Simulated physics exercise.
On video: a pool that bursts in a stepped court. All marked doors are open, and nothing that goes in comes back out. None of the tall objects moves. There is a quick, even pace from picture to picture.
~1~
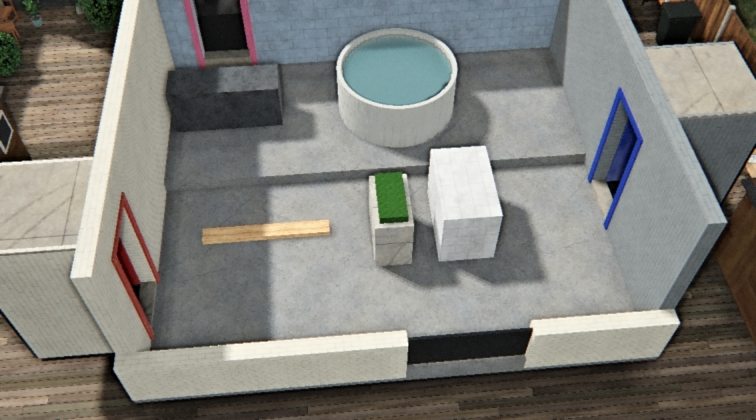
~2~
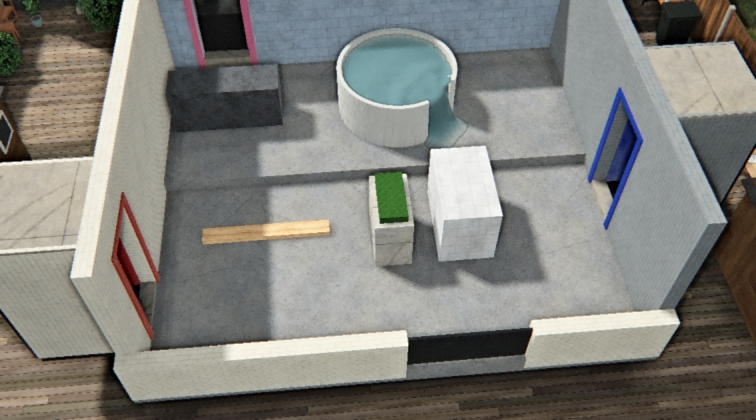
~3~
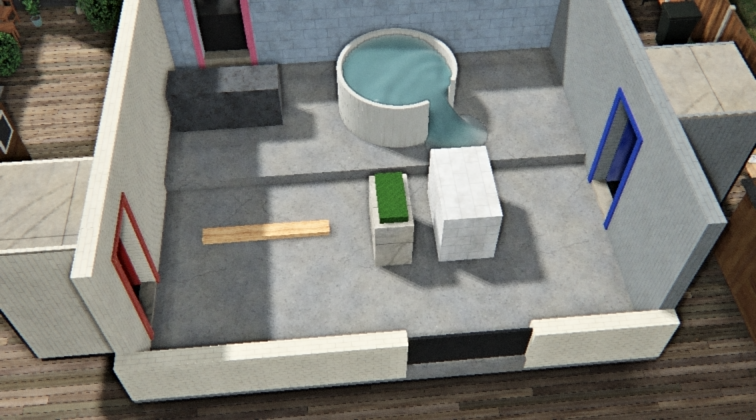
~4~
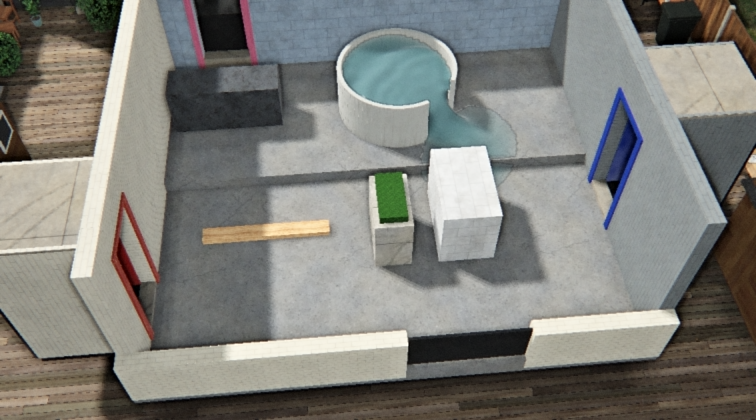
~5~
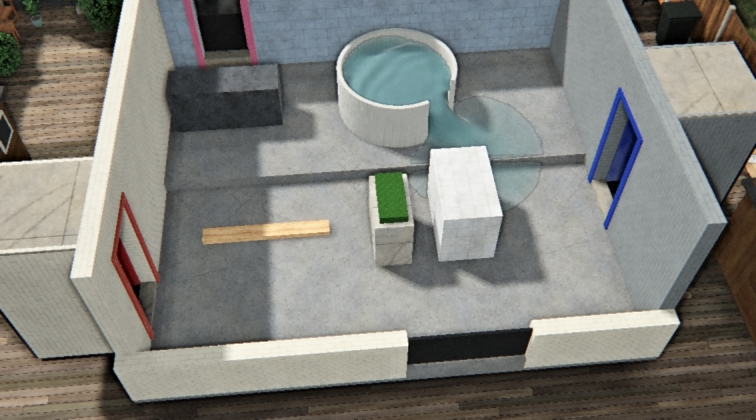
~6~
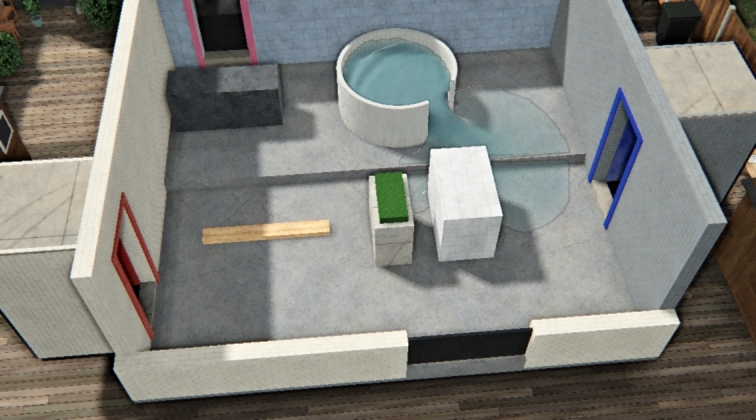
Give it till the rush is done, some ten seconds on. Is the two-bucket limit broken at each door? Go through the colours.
My prediction: The blue door ends up above the line. The red door ends up above the line. The pink door ends up at or below the line.
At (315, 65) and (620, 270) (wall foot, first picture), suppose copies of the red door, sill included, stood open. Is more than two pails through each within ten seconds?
Well, the first one doesn't reach it and the other one overshoots.
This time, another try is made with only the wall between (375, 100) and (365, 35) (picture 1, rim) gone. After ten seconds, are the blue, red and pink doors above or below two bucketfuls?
Blue door: Below, red door: Above, pink door: Above.
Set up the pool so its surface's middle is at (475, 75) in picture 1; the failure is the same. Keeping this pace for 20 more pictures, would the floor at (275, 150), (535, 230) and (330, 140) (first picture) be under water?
Result: Spared; inundated; spared.
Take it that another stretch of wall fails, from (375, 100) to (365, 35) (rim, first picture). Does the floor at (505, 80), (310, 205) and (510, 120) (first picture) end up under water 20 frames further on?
In that order: Free of water, flooded, no water.
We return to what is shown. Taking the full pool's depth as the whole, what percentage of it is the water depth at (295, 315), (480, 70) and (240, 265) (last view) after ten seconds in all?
Around 6, 4 and 12 percent, in that order.
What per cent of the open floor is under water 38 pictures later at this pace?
Around 75 percent of it.
A moment on, water covers 25 % of the floor; the blue door under two buckets in, the red door not reached, the pink door not reached.
Next, water covers 35 % of the floor; the blue door far over two buckets in, the red door not reached, the pink door not reached.
Then, water covers 50 % of the floor; the blue door far over two buckets in, the red door not reached, the pink door not reached.
Later, water covers 75 % of the floor; the blue door far over two buckets in, the red door under two buckets in, the pink door not reached.
In the end, water covers 80 % of the floor; the blue door far over two buckets in, the red door over two buckets in, the pink door not reached.
